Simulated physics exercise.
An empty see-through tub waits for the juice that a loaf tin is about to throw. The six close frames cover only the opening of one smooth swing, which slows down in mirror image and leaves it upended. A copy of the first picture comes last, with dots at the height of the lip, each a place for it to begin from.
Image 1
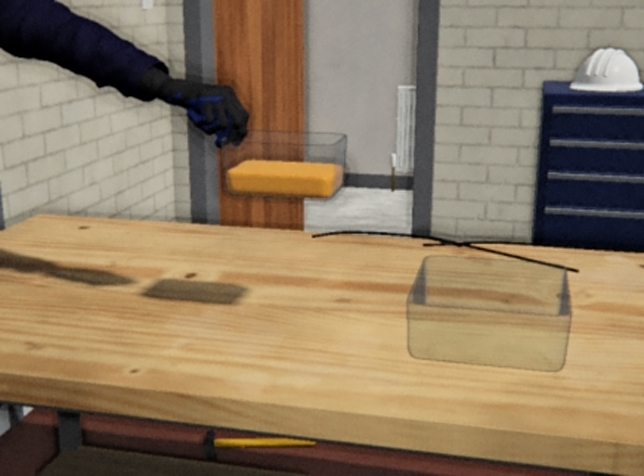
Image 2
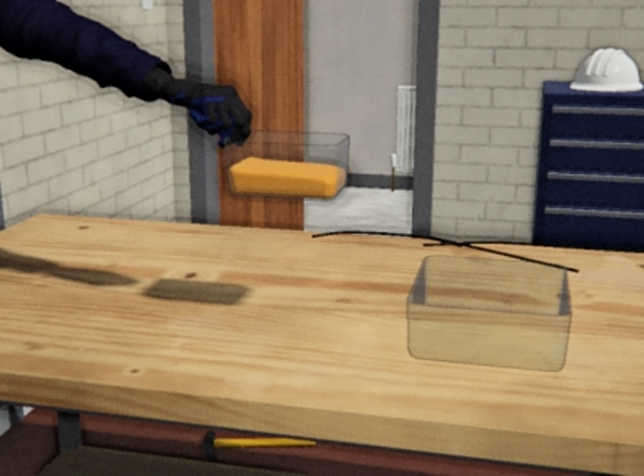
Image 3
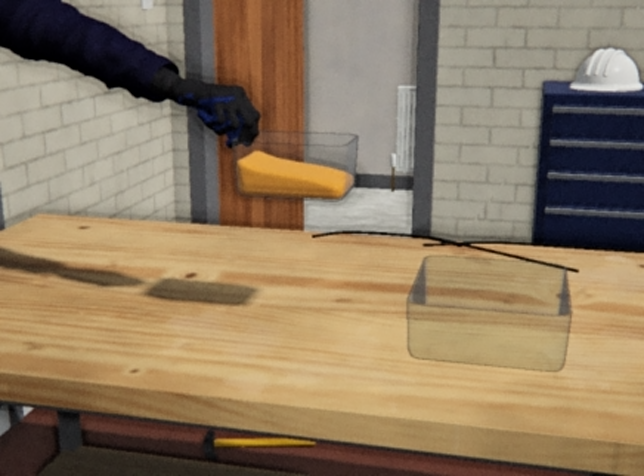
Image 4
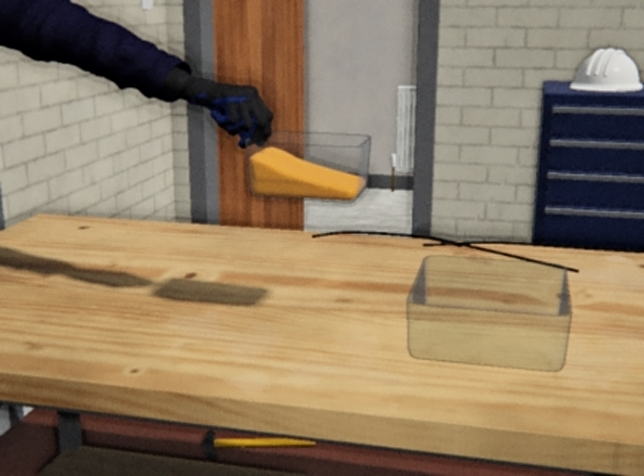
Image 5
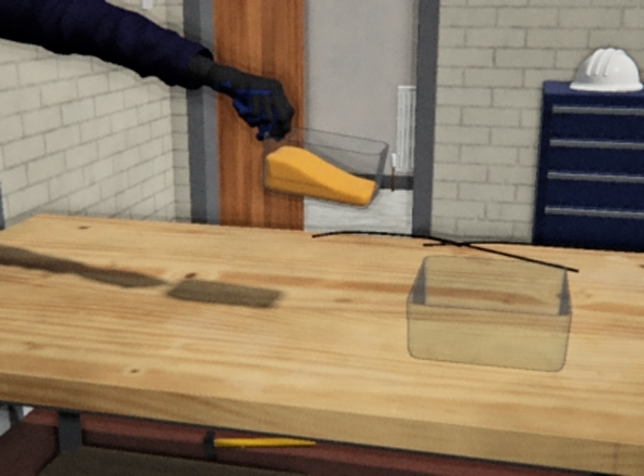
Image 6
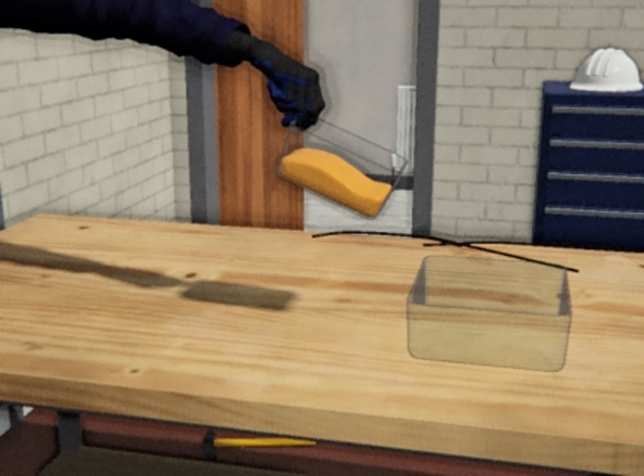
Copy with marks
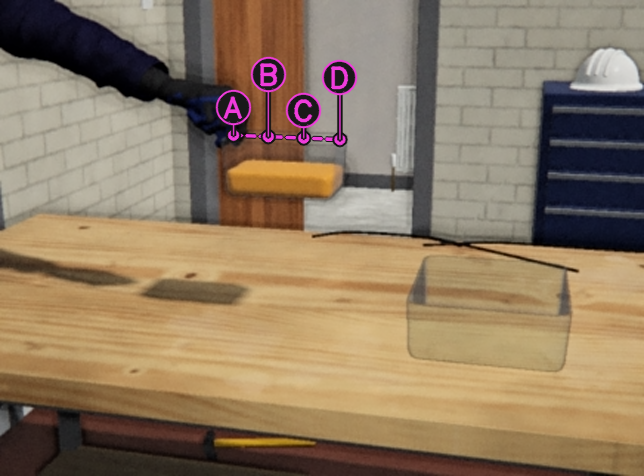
A clear container of orange liquid, held by a dark-gloved hand, drifted right above a wooden table and then tilted down to the right, its contents sloshing inside, while an empty see-through tub stayed still.
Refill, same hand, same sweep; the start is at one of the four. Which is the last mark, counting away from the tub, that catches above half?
I would pick place C.
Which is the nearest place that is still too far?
B.
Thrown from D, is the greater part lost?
No.
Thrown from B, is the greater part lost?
Yes, that goes wrong.
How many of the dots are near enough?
Two of the four.
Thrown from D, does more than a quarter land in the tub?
Yes, it does.
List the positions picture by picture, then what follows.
Upright, lip at (340, 139); tub from (408, 355) to (565, 371); nothing has left yet, in the first frame.
Upright, lip at (343, 139); nothing has left yet, in the second frame.
Upright, lip at (351, 140); nothing has left yet, in the third frame.
Upright, lip at (364, 141); nothing has left yet, in the fourth frame.
Tipped about 8°, lip at (383, 149); nothing has left yet, in the fifth frame.
Tipped about 22°, lip at (403, 165); nothing has left yet, in the sixth frame.
In magenta, A at (233, 135); B at (268, 136); C at (303, 138); D at (339, 139).
With A, about 0 % lands in the tub, 99 % falls short.
With B, about 37 % lands in the tub, 55 % falls short and 8 % goes beside or beyond.
With C, about 71 % lands in the tub, 16 % falls short and 13 % goes beside or beyond.
With D, about 78 % lands in the tub, 9 % falls short and 12 % goes beside or beyond.
